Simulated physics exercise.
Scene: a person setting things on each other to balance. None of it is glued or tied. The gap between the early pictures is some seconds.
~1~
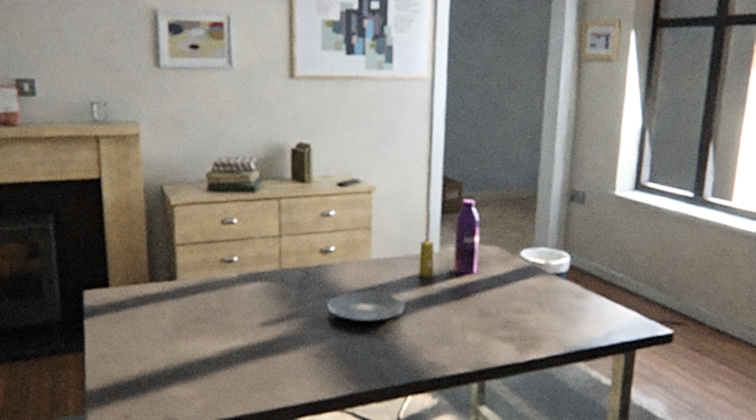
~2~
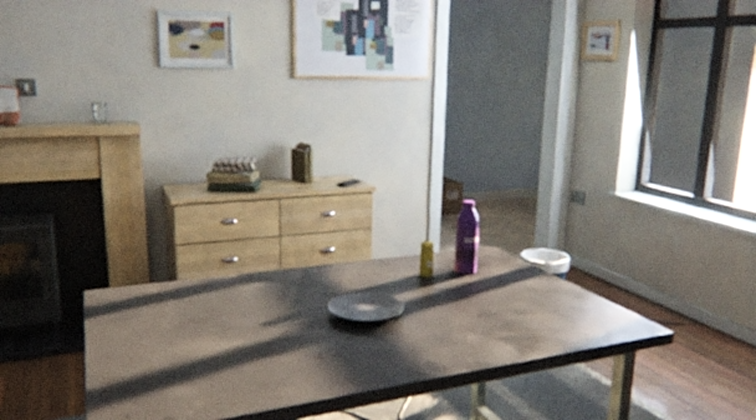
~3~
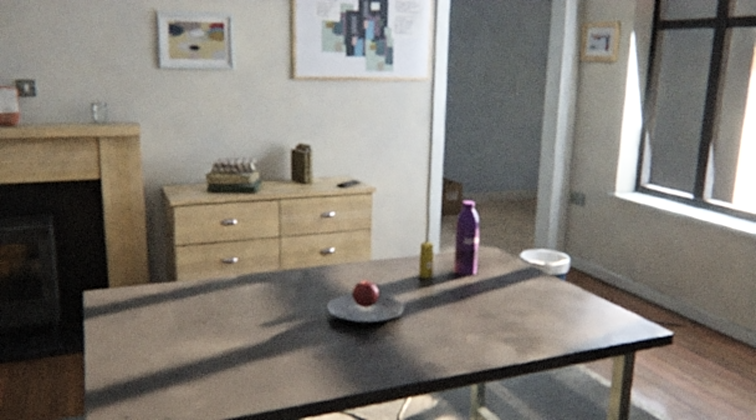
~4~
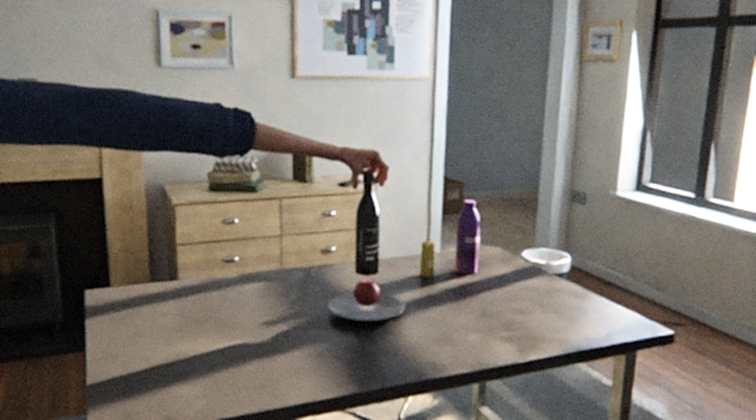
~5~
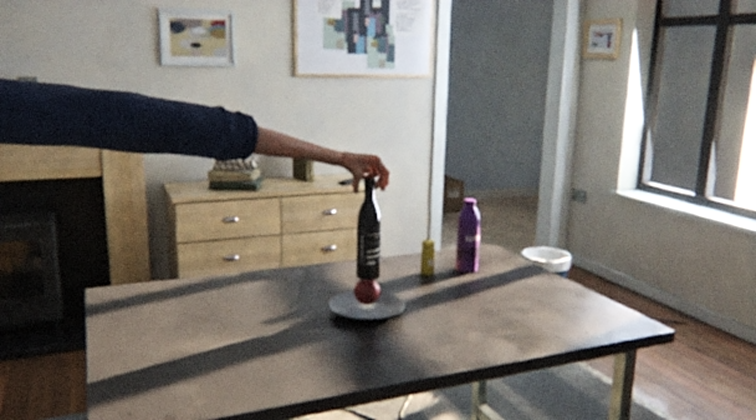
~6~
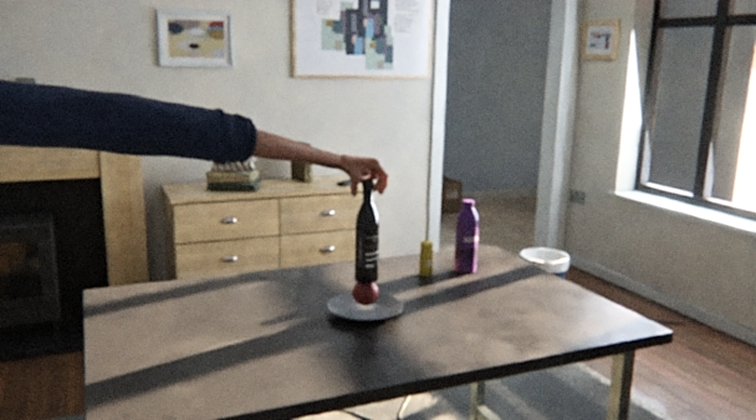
A red apple appears on the plate, then a hand lowers a black bottle onto it.
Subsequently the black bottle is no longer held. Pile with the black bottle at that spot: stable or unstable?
Most likely the pile will not stay as built.
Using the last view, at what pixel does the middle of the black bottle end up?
Somewhere around (433, 290) in the last picture.
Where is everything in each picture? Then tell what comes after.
The last thing is not in view yet, in the first picture.
The last thing is not in view yet; yellow shaker (427, 259), in the second picture.
The last thing is not in view yet; red apple (366, 294), in the third picture.
Coming down; black bottle (368, 224); yellow shaker (428, 259), in the fourth picture.
In place under the hand; black bottle (369, 229); red apple (367, 291), in the fifth picture.
In place under the hand; black bottle (367, 231); yellow shaker (426, 259), in the sixth picture.
Then, 0.60 s on from there, black bottle turned 24° from how it was put near (385, 233).
Then, 0.80 s on from there, black bottle now fallen.
Then, 0.90 s on from there, things are still on the move.
Then, 1.90 s on from there, nothing new.
In the end, fallen, black bottle; the other 4 unmoved. At the end, from the last picture's camera, black bottle near (433, 290). The pile loses its balance.
